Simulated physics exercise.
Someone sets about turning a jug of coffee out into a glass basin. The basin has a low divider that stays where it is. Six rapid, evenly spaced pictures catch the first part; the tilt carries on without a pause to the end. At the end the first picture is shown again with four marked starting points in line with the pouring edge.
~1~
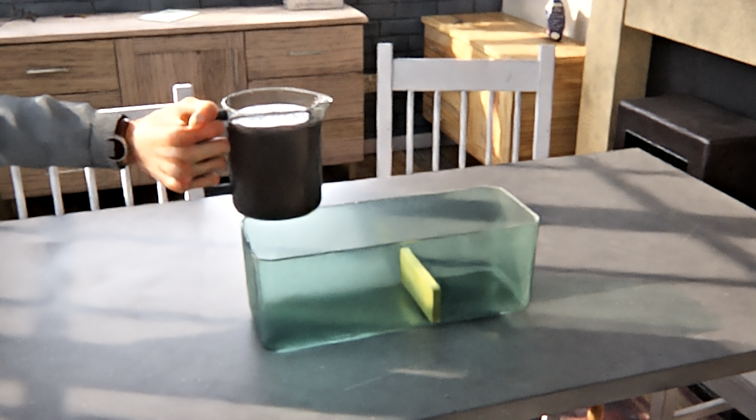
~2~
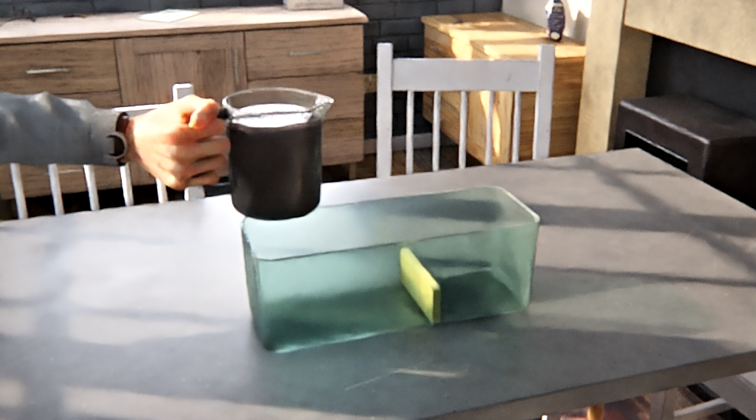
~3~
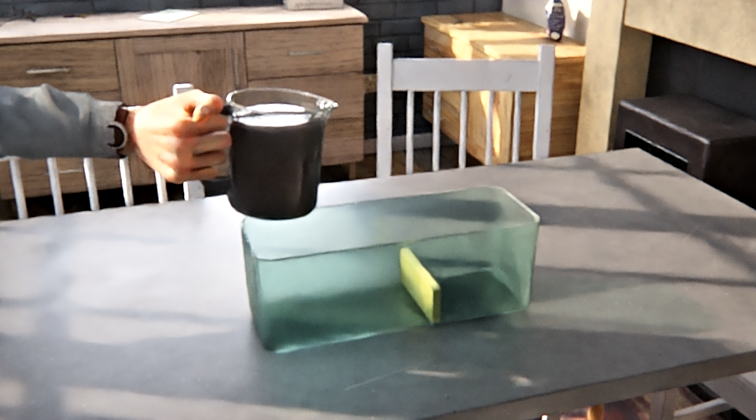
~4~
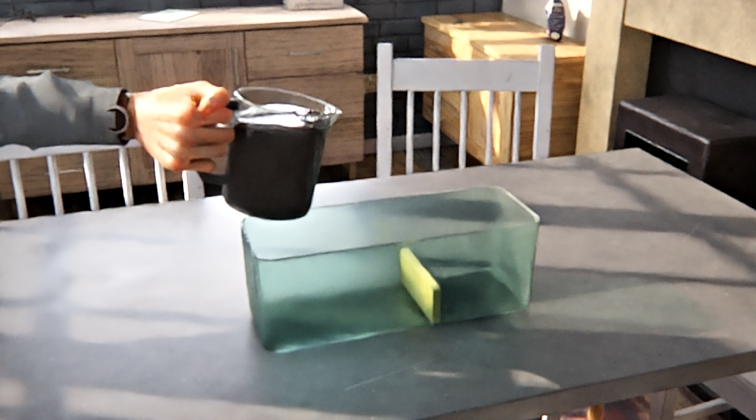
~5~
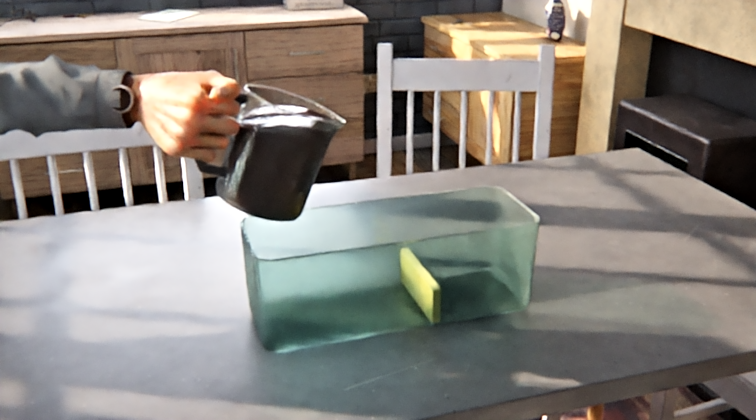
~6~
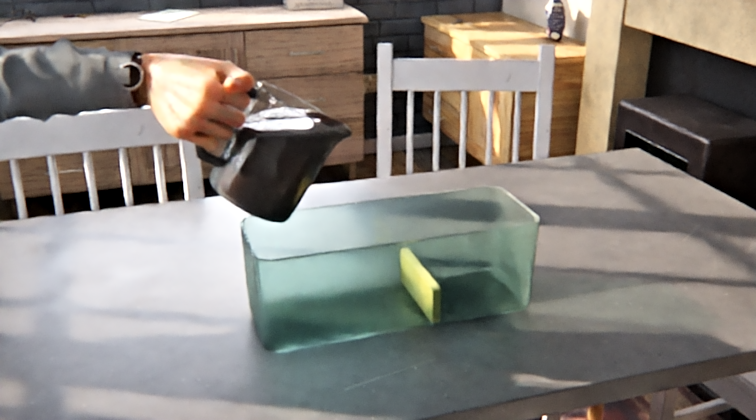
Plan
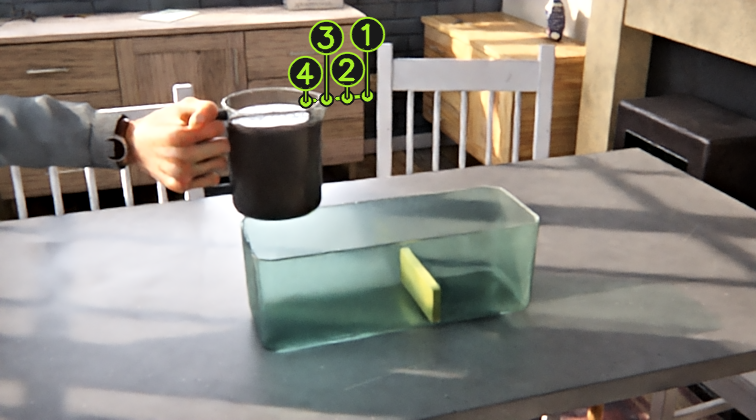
Hand holding a glass jug of dark liquid above a greenish glass basin with a yellow divider, gradually tilting it rightward.
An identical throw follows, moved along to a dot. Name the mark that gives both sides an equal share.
1.
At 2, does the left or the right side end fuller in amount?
More ends on the left.
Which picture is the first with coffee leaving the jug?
Picture 6.
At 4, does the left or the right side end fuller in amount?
More ends on the left.
In lime, 1 at (367, 96); 2 at (347, 97); 3 at (326, 99); 4 at (305, 101).
With 1, about 51 % ends left of the wall and 48 % right of it.
With 2, about 85 % ends left of the wall and 13 % right of it.
With 3, about 94 % ends left of the wall and 4 % right of it.
With 4, about 90 % ends left of the wall and 9 % right of it.
